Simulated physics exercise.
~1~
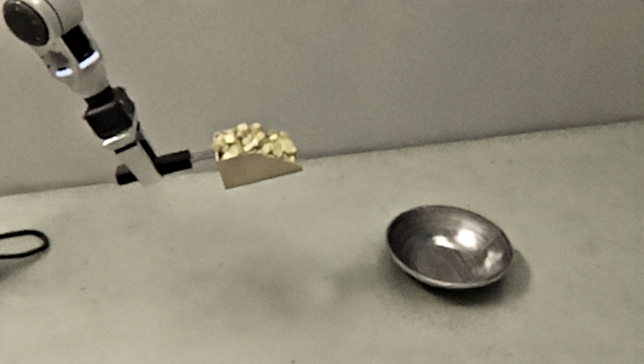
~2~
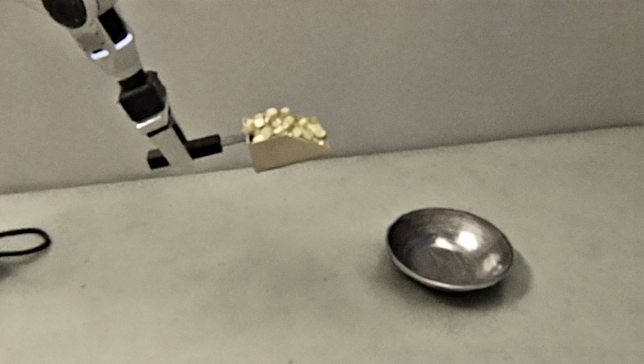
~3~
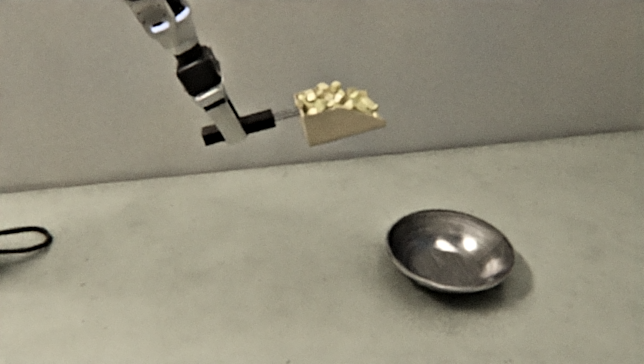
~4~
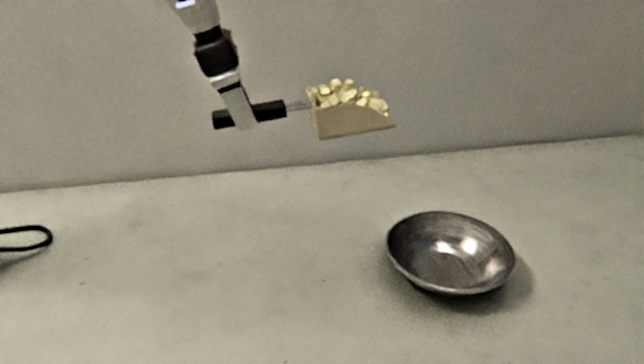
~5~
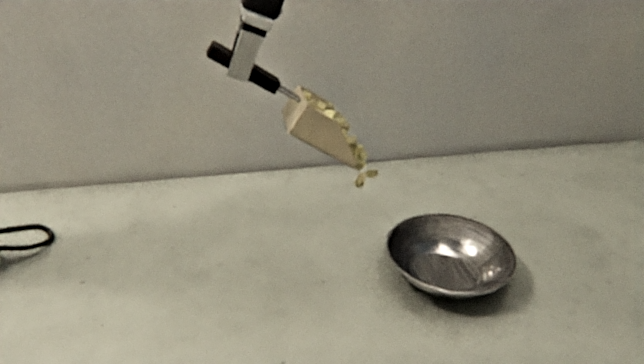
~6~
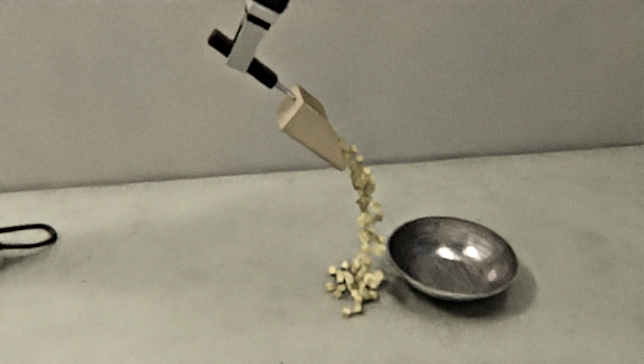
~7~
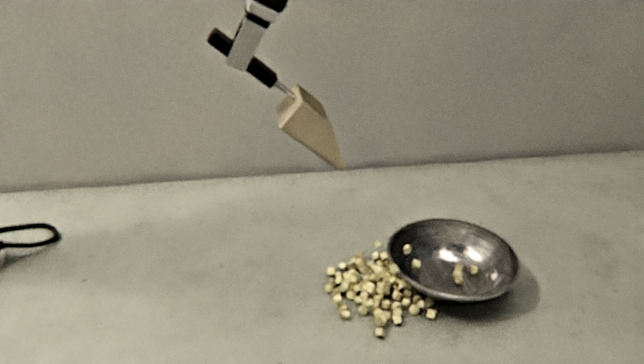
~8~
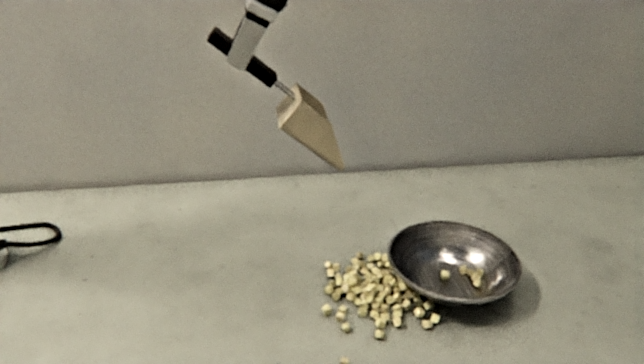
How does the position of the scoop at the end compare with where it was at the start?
At the end the scoop is higher and farther to the right than it was at the start.
A black and white robot arm carries a tan scoop heaped with pale yellow vegetable dice above a pale grey table, seen from the front and slightly above against a plain wall. A dark, shiny metal bowl sits on the right, and a black loop lies at the left edge. The arm moves the scoop to the right and upward, then stops short of the bowl and tips it steeply forward. The dice pour off the front edge and land mostly beside the bowl. The emptied scoop stays tilted above, with a scattered pile on the table and only a few dice in the bowl.
